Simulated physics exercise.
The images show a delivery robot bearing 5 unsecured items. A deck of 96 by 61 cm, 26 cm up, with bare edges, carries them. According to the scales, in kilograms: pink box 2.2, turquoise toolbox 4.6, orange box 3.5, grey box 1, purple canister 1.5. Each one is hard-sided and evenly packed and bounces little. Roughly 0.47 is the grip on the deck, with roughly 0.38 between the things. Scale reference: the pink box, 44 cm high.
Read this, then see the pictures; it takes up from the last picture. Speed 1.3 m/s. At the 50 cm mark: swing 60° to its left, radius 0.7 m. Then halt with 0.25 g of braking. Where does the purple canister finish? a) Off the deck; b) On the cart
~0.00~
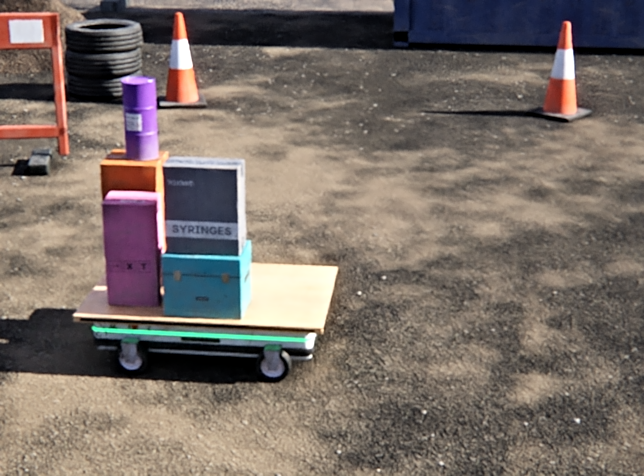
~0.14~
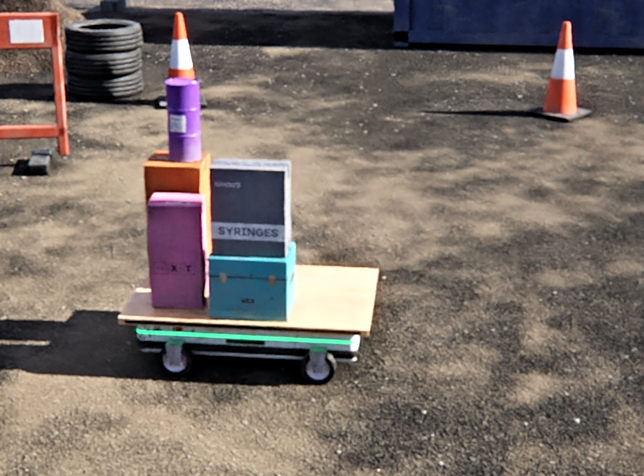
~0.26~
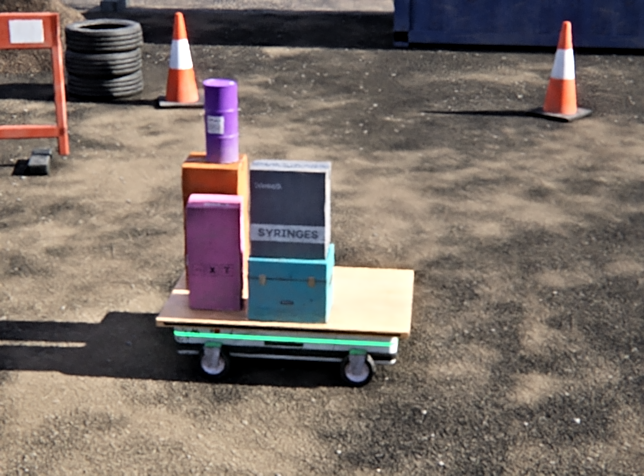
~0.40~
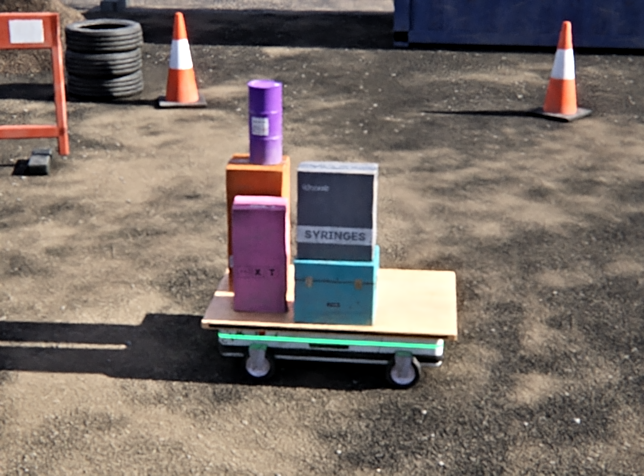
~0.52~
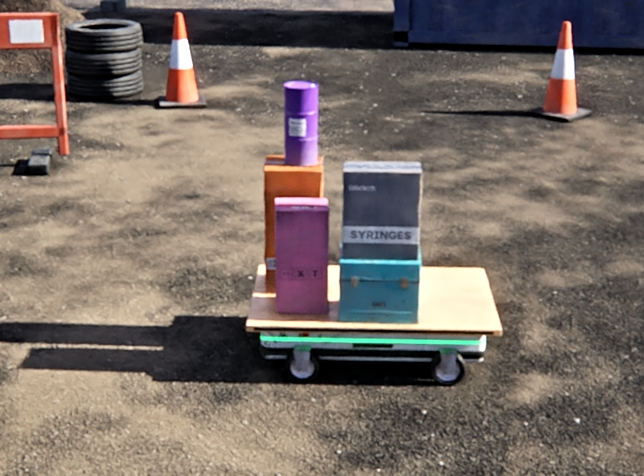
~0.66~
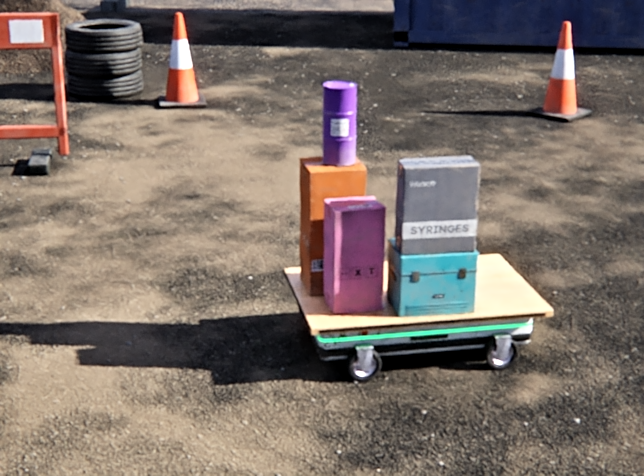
b.
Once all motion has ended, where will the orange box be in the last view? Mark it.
At about (477, 184).
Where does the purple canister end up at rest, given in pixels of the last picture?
Around (482, 92).
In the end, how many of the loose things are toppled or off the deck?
It comes to 0.
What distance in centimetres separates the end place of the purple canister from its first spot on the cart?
The shift is close to 0 cm.
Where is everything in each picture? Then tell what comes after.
In the first frame, 0 cm covered; purple canister (140, 119); pink box (134, 249).
In the second frame, 18 cm covered; grey box (251, 208).
In the third frame, 34 cm covered; pink box (216, 252); turquoise toolbox (291, 281).
In the fourth frame, 52 cm covered; grey box (337, 211).
In the fifth frame, 68 cm covered, turned 4°; pink box (302, 256); turquoise toolbox (379, 283).
In the sixth frame, 86 cm covered, turned 17°; purple canister (339, 124); orange box (332, 225).
After 0.86 s, 112 cm covered, turned 38°; grey box moved 4 cm.
After 1.06 s, 138 cm covered, turned 57°; grey box 6° off upright.
After 1.46 s, 180 cm covered, turned 60°; grey box moved 4 cm.
In the end (2.7 s), all 5 under 10 cm from the start. In the last view, purple canister near (482, 92).
